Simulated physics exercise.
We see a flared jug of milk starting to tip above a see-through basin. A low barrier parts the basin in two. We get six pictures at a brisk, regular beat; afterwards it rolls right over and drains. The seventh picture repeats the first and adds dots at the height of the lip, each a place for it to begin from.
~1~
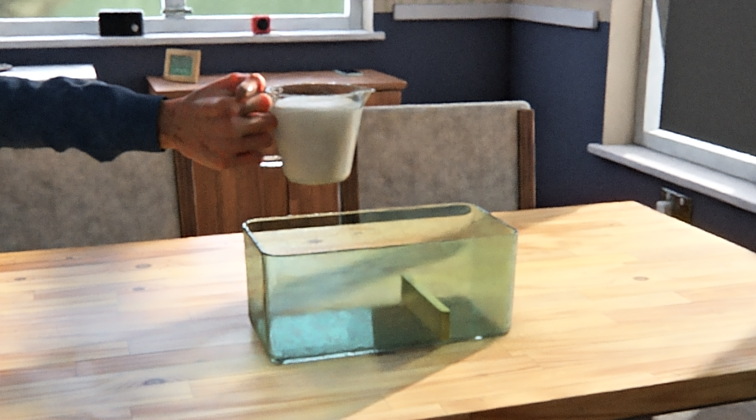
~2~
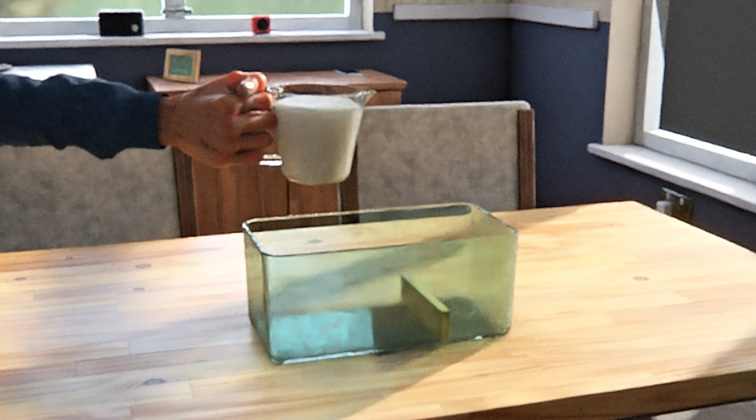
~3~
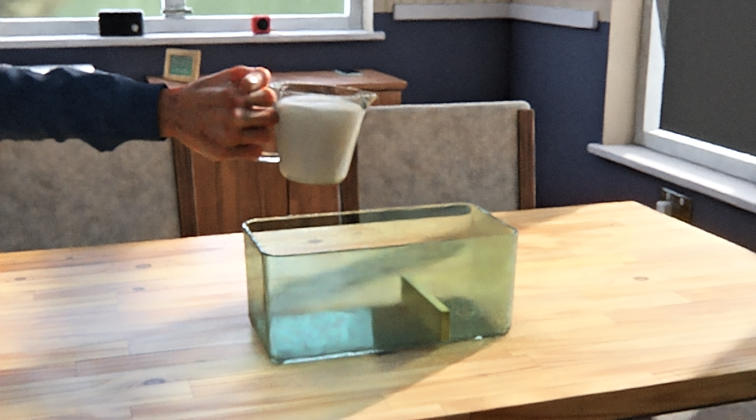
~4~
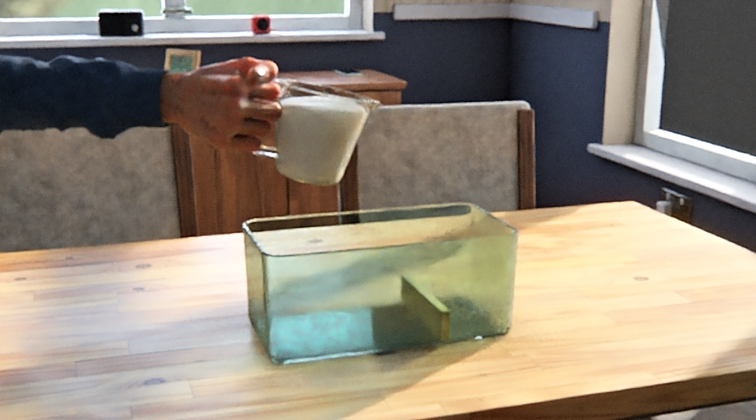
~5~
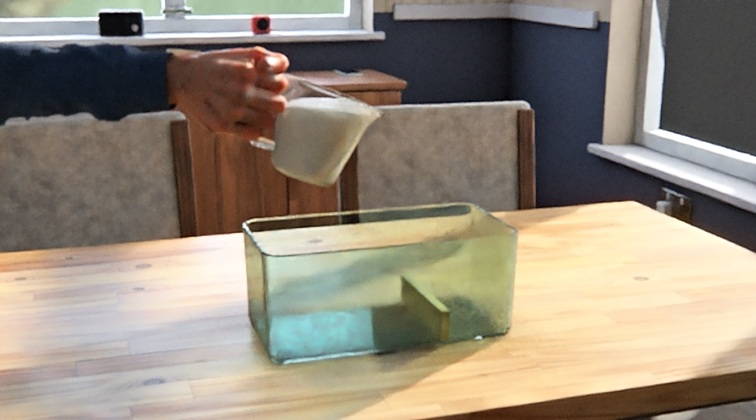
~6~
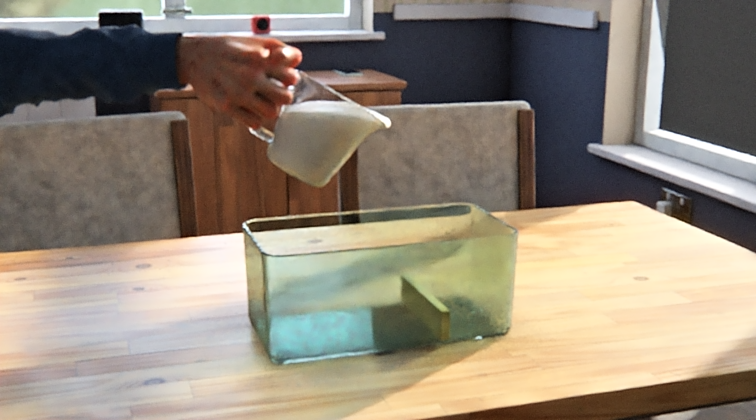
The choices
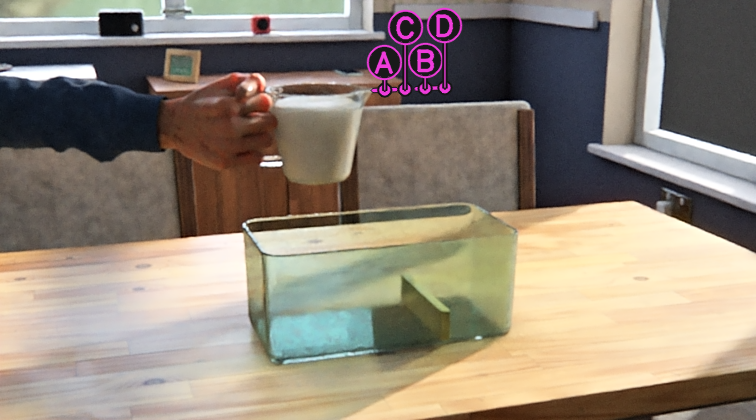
At a wooden table by a window, a hand held a glass jug of milk above a clear basin with a low divider, then gradually tilted it to the right until milk reached the lip.
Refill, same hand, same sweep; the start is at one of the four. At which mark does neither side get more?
I would pick spot A.
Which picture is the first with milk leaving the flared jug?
Picture 6.
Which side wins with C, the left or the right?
The right side.
On the marked copy, A at (384, 90); B at (425, 88); C at (405, 89); D at (444, 87).
For spot A, about 49 % ends left of the wall and 50 % right of it.
For spot B, about 28 % ends left of the wall and 70 % right of it.
For spot C, about 27 % ends left of the wall and 71 % right of it.
For spot D, about 30 % ends left of the wall and 69 % right of it.
